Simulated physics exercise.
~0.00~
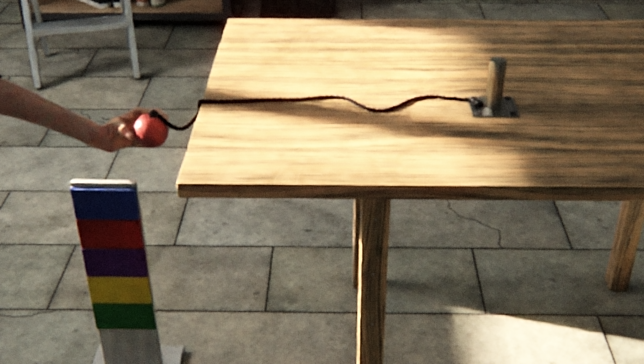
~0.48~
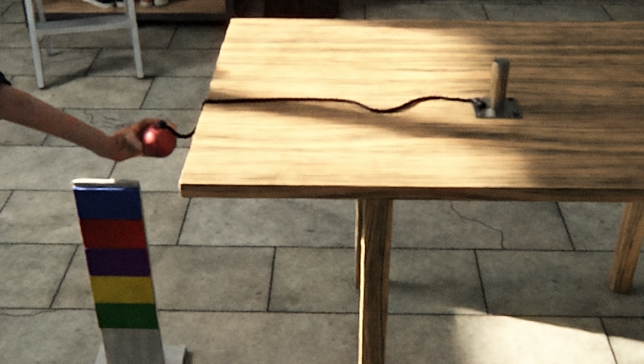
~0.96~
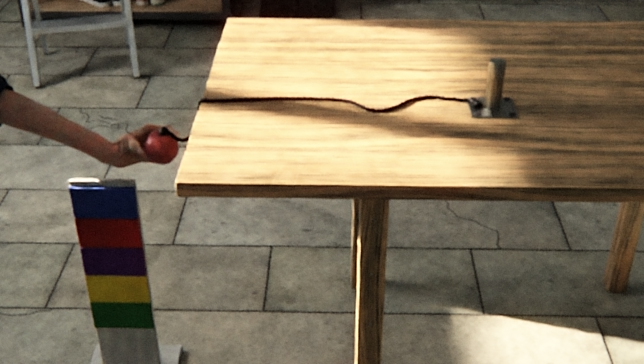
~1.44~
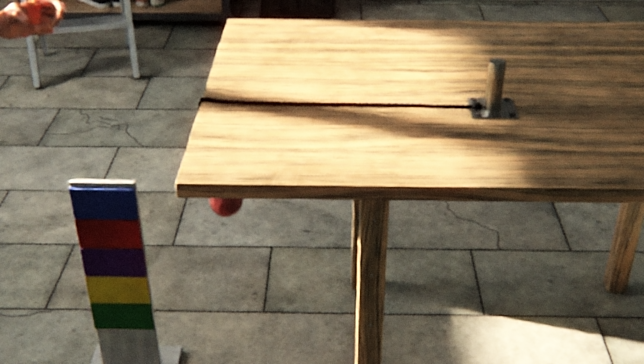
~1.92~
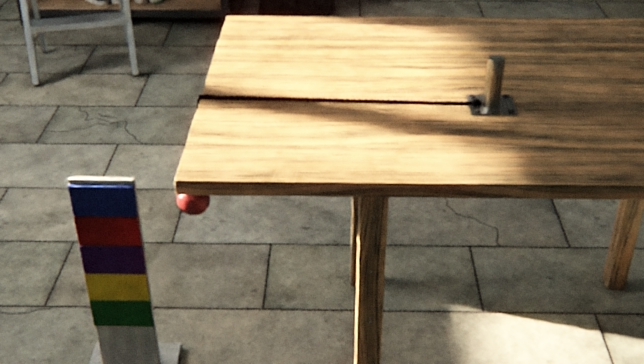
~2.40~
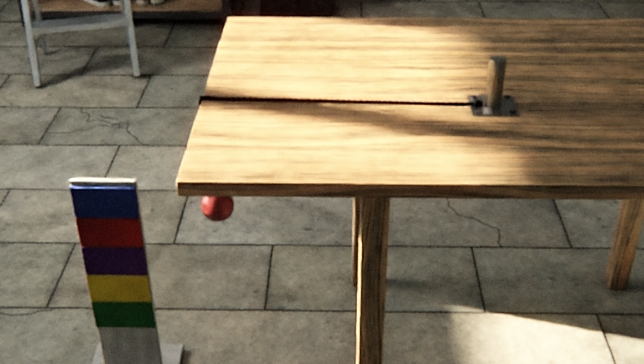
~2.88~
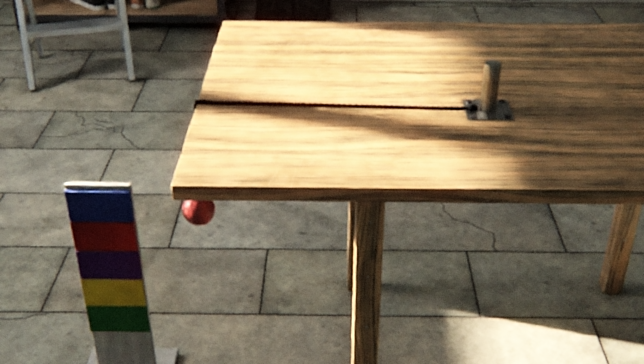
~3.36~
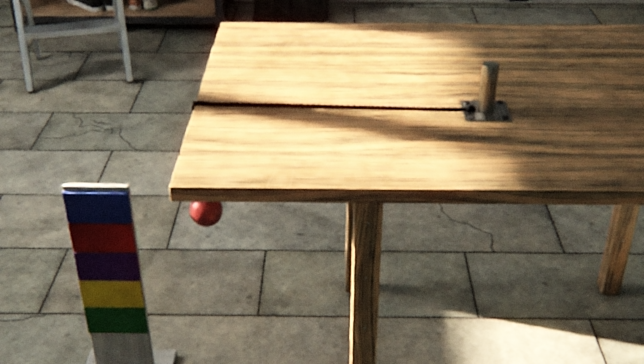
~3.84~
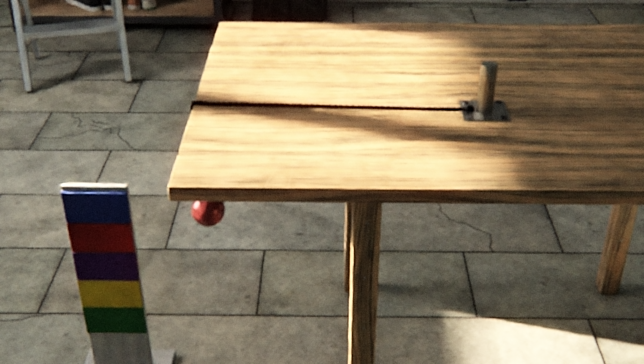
A hand held a red ball on a slack cord beside a wooden table, then let go and drew back, and the ball dropped, swung slightly left and right below the edge, and ended up hanging level with the striped board's blue band.
